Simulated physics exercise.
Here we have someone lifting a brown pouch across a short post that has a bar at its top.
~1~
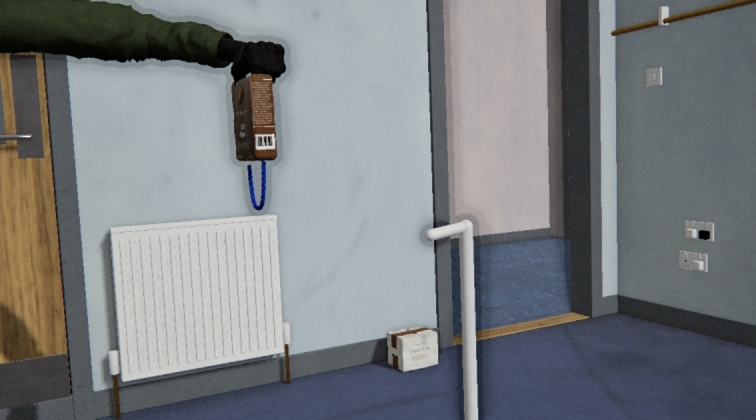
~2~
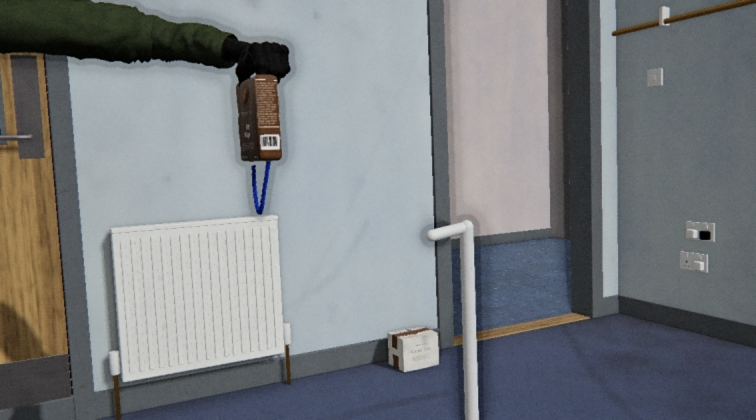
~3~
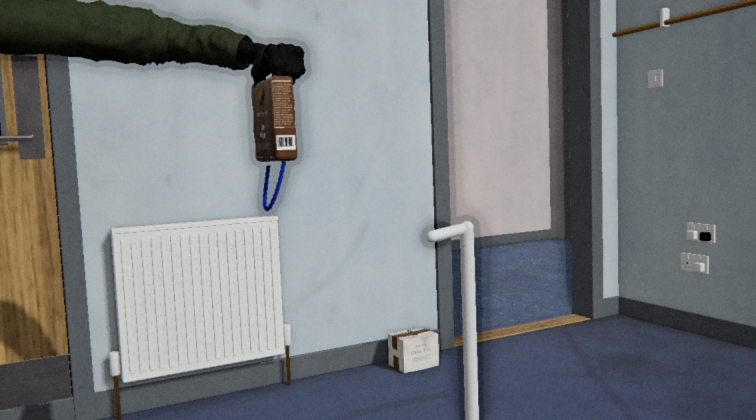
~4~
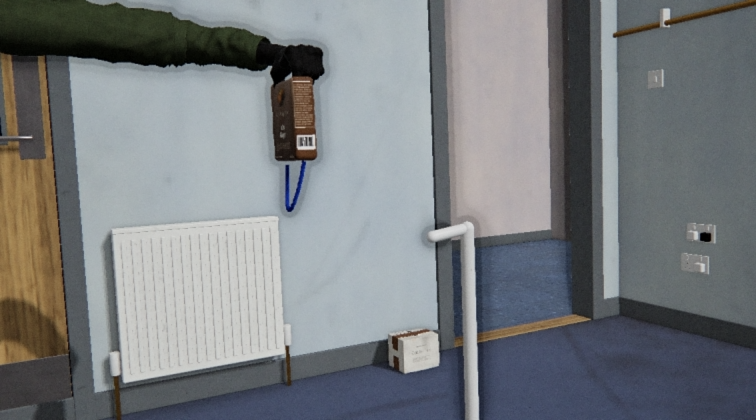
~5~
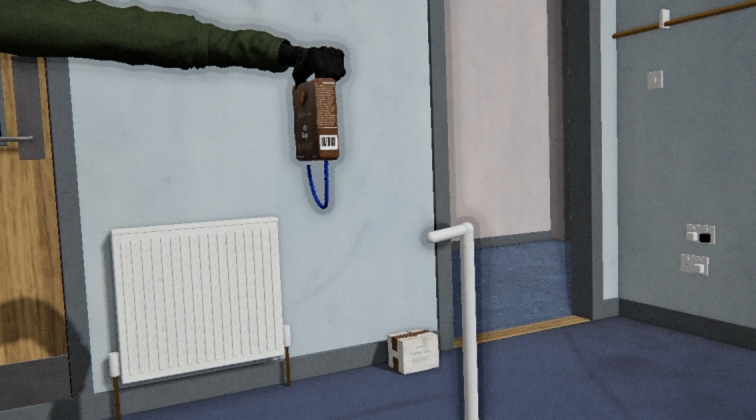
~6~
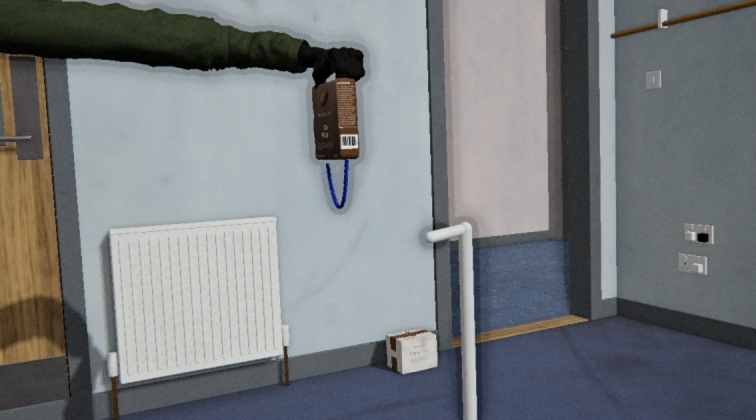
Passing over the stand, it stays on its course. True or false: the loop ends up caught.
False.
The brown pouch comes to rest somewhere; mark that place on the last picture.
When all motion stops, it is close to pixel (573, 119).
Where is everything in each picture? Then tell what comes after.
In the first frame, brown pouch (254, 119); hook tip (431, 235).
In the second frame, brown pouch (258, 120); bottom of the loop (260, 213).
In the third frame, brown pouch (274, 120).
In the fourth frame, brown pouch (293, 121); bottom of the loop (290, 210).
In the fifth frame, brown pouch (315, 121).
In the sixth frame, brown pouch (335, 121); bottom of the loop (340, 207); hook tip (430, 237); hook points towards it, loop hangs above the hook.
Then, 0.42 s later than the last view, pouch nearing the post near (395, 120).
Then, 1.10 s later than the last view, pouch over the post near (483, 119).
Then, 1.80 s later than the last view, pouch past the post near (560, 118).
Finally, pouch past the post near (573, 118). The brown pouch comes away clean.
